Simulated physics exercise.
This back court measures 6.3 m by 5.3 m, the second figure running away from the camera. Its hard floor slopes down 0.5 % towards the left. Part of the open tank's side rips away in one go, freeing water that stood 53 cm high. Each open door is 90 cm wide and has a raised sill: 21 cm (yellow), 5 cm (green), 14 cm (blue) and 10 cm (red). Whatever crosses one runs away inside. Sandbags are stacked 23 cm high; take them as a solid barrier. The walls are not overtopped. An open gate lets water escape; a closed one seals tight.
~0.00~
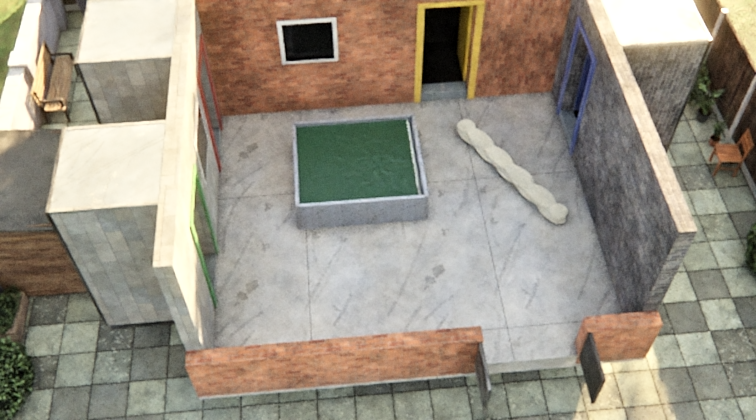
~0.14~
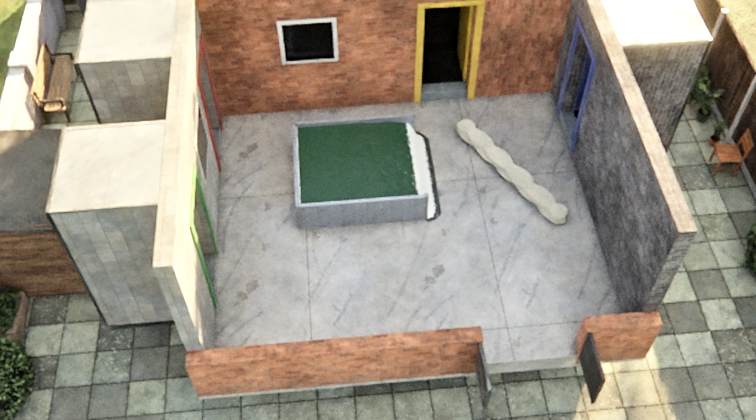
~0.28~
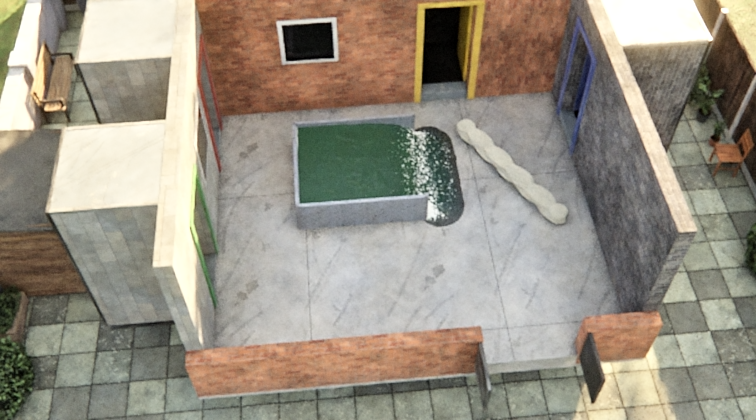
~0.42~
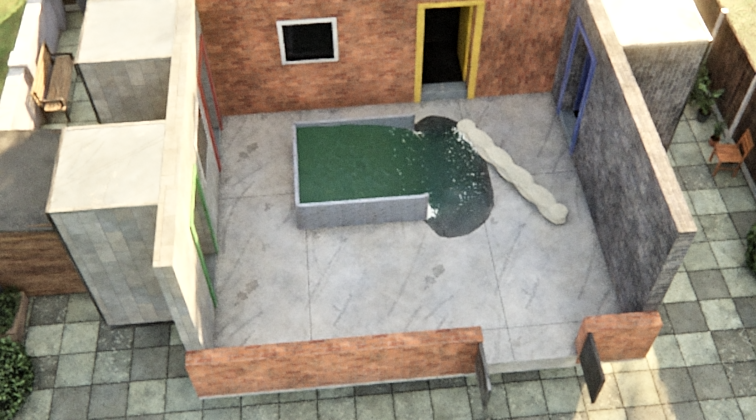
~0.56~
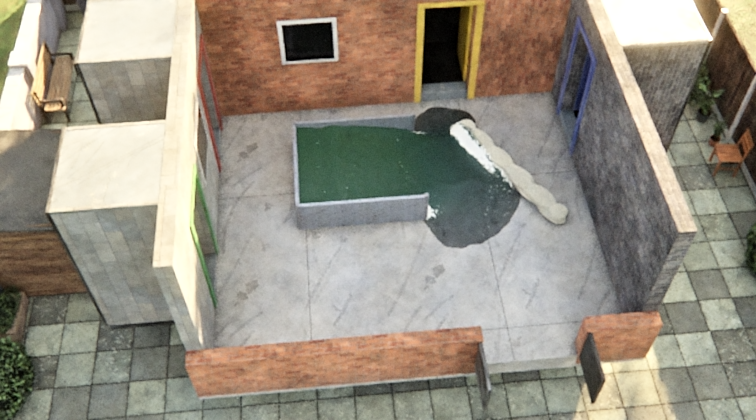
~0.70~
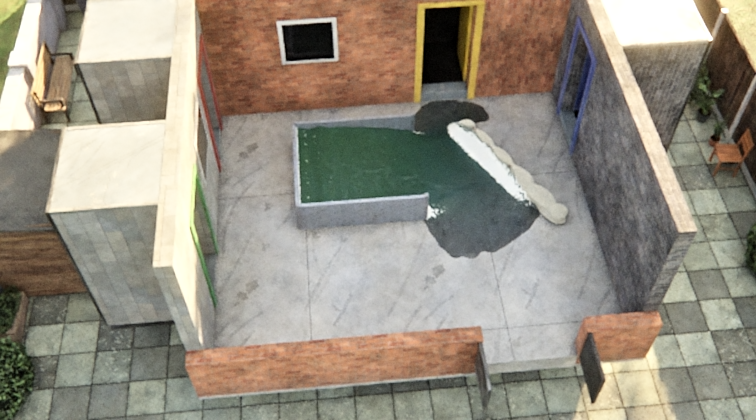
Green water burst out through the right side of an open tank in a brick-walled yard, frothing white as it spread across the grey floor and ran up against a slanting row of sandbags.
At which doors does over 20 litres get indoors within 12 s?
Door by door: At the yellow door it keeps below the limit; at the green door it does not reach the limit; at the blue door it keeps below the limit; at the red door it stays under the limit.
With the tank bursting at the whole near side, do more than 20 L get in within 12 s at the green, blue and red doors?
Then: Green above, blue not over, red below.
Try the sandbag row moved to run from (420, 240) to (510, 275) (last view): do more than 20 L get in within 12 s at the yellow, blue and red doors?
Then: Yellow below, blue past it, red below.
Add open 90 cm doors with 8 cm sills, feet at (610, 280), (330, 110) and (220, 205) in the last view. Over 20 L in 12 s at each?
In turn: Over, under, not over.
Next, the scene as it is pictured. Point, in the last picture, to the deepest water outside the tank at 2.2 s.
Around (619, 337).
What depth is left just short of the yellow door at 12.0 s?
Roughly 5.0 cm deep.
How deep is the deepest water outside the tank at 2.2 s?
Roughly 37 cm.
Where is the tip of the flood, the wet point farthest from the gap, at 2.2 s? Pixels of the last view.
Around (619, 337).
After 1.4 s water covers 25 % of the floor and is deepest (35 cm) near (482, 159); yellow door 14 cm at the sill, 0 L in, green door not reached, blue door not reached, red door not reached.
After 2.2 s water covers 40 % of the floor and is deepest (37 cm) near (619, 337); yellow door 21 cm at the sill, 0 L in, green door not reached, blue door 8 cm at the sill, 0 L in, red door not reached.
After 3.5 s water covers 50 % of the floor and is deepest (25 cm) near (607, 338); yellow door 15 cm at the sill, 1 L in, green door not reached, blue door 10 cm at the sill, 0 L in, red door not reached.
After 7.0 s water covers 80 % of the floor and is deepest (10 cm) near (543, 193); yellow door 7 cm at the sill, 1 L in, green door not reached, blue door 10 cm at the sill, 0 L in, red door 6 cm at the sill, 0 L in.
After 12.0 s water covers 95 % of the floor and is deepest (8 cm) near (219, 211); yellow door 5 cm at the sill, 1 L in, green door 5 cm at the sill, 3 L in, blue door 6 cm at the sill, 0 L in, red door 7 cm at the sill, 0 L in.
